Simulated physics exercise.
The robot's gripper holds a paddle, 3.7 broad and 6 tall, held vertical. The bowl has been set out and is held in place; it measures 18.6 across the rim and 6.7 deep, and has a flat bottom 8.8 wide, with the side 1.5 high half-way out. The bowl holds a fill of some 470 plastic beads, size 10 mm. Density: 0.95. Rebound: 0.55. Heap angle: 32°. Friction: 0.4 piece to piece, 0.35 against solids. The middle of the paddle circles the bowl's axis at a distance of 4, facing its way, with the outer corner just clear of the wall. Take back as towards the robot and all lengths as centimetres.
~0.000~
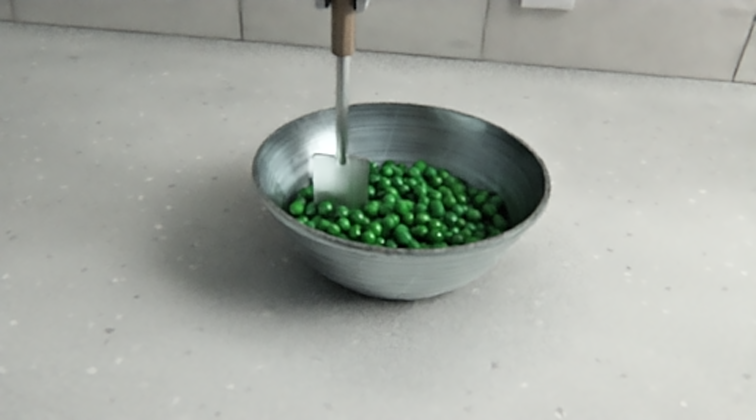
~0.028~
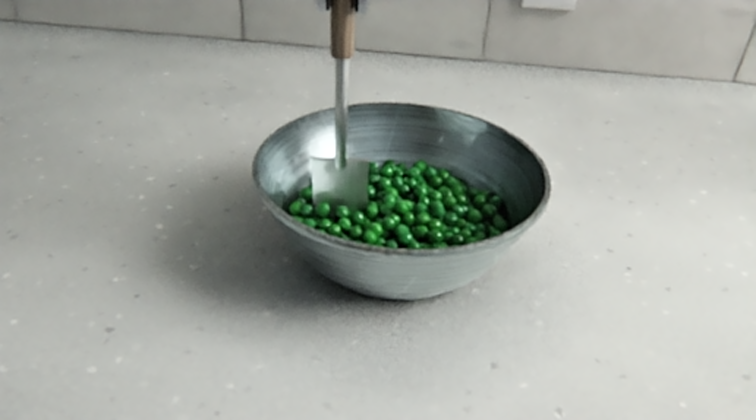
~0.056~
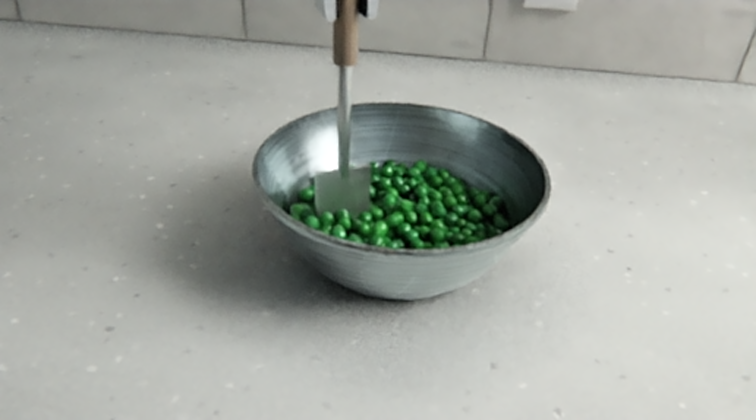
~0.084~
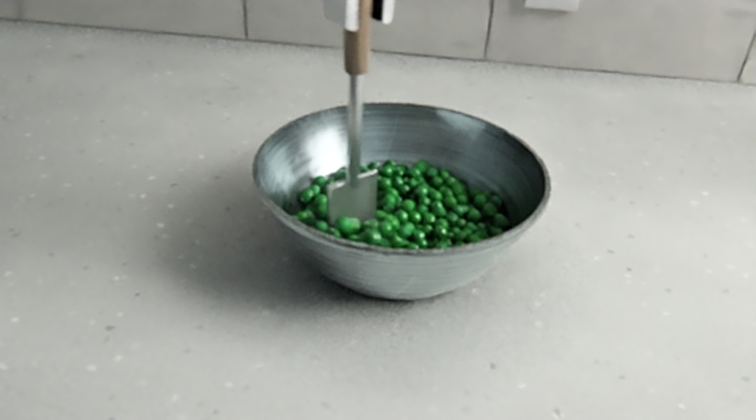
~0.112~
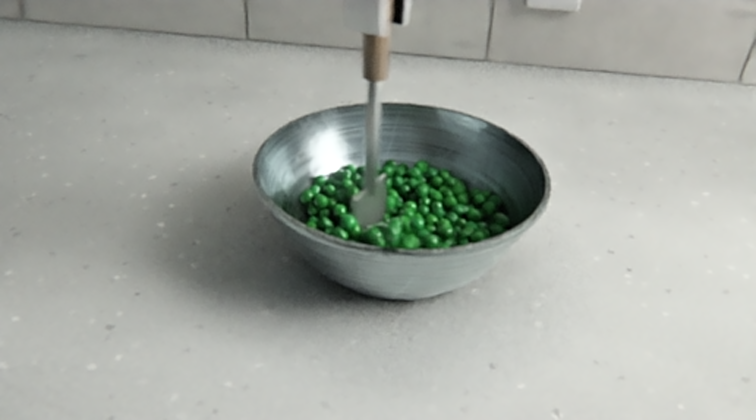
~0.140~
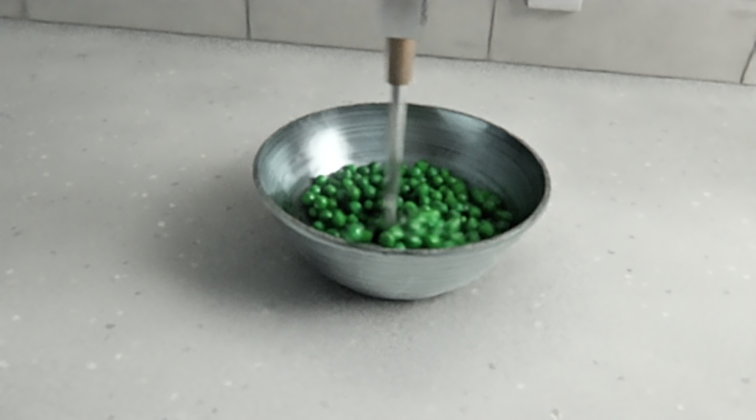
On a speckled grey countertop, a metallic grey bowl holds a heap of glossy green beads, with a flat paddle standing upright at the left. Gripped from above, the paddle begins nearly still, then sweeps toward the viewer and rightward, turning edge-on and nudging nearby beads.
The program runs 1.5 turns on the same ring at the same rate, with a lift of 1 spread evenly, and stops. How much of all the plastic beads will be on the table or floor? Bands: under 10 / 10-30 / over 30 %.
Under 10 %.
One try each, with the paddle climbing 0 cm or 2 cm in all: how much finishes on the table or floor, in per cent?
I'd say some 5 per cent, and some 5 per cent.
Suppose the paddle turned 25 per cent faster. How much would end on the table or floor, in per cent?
In that case it comes to around 15 percent.
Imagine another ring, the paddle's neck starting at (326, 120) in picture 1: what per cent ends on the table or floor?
About 15 percent ends up on the table or floor.
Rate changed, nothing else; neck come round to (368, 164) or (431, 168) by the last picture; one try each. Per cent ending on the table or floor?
Close to 0 and 20 in a hundred.
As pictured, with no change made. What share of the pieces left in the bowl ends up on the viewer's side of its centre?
I'd put it near 45 per cent.
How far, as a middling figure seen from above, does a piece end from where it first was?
Around 8 cm.
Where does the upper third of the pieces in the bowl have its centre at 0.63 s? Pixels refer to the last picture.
I'd put it close to (379, 240).
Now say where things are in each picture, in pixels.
In the first picture, paddle neck at (342, 135), 0° round; upper third of the load around (400, 211), from x 295 to 500, top at y 165; 474 in the bowl.
In the second picture, paddle neck at (341, 138), 7° round; upper third of the load around (398, 212), from x 295 to 500, top at y 165.
In the third picture, paddle neck at (344, 147), 26° round; upper third of the load around (393, 224), from x 295 to 500, top at y 165.
In the fourth picture, paddle neck at (354, 157), 46° round; upper third of the load around (400, 229), from x 295 to 500, top at y 165.
In the fifth picture, paddle neck at (371, 165), 66° round; upper third of the load around (408, 236), from x 300 to 505, top at y 165.
In the sixth picture, paddle neck at (393, 169), 86° round; upper third of the load around (424, 234), from x 310 to 505, top at y 165; 474 in the bowl.
By 0.38 s, 262° round, highest piece 8 above the table; 463 in the bowl, 6 on the table or floor, 5 in flight or on the tool.
By 0.63 s, 78° round, highest piece 7 above the table; 456 in the bowl, 16 on the table or floor, 2 in flight or on the tool.
By 0.95 s, 180° round, highest piece 6 above the table; 453 in the bowl, 21 on the table or floor.
By 1.65 s, 180° round, highest piece 6 above the table; 453 in the bowl, 21 on the table or floor.
Final count, 453 in the bowl, 21 on the table or floor. That is 4 % on the table or floor.
